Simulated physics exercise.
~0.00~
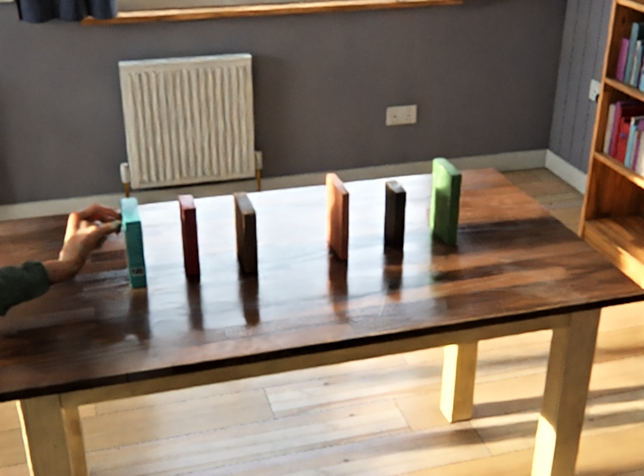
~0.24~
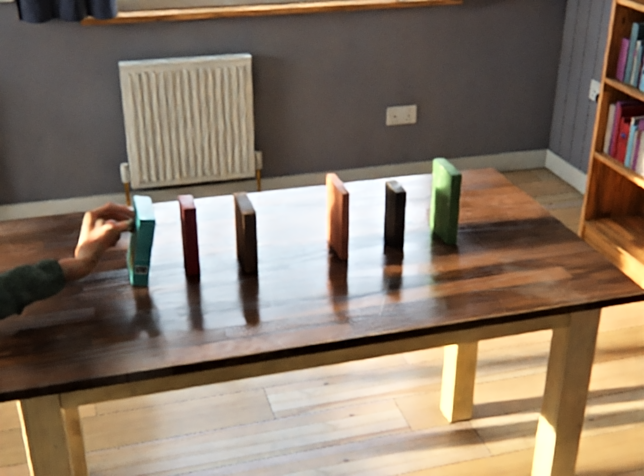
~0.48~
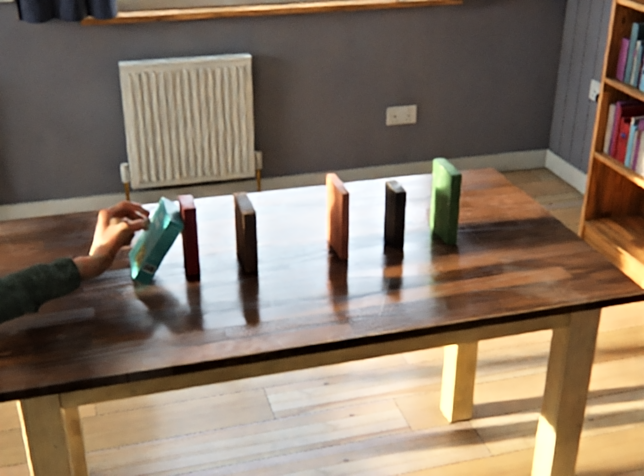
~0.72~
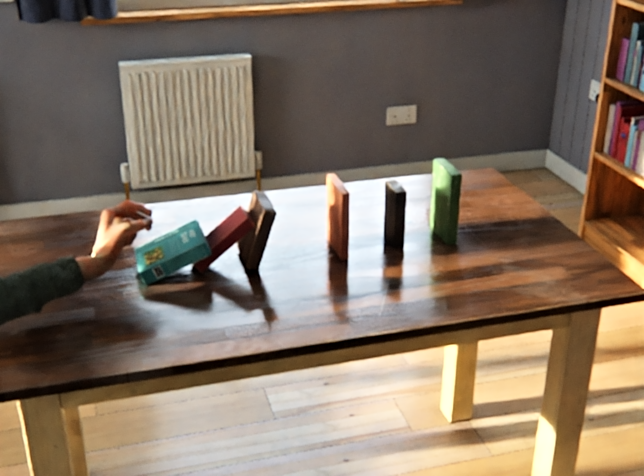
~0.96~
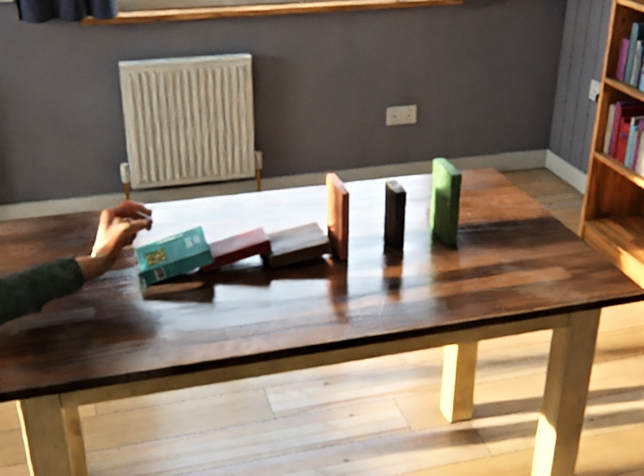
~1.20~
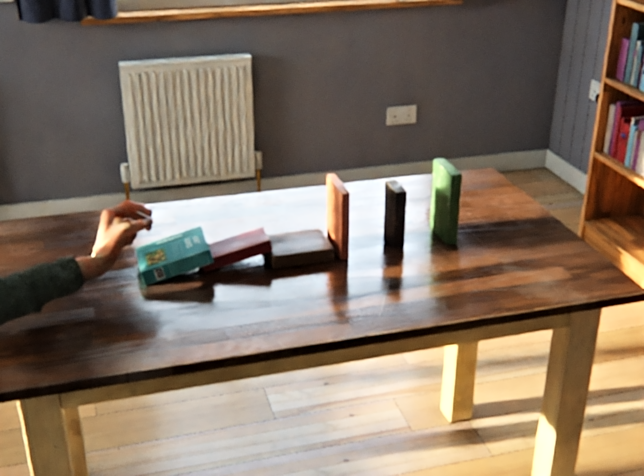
A turquoise packet at the left of a row on a wooden table was tipped rightward by a hand, knocking over the red board and then the brown block, which fell short of toppling the orange, black and green pieces, still upright.
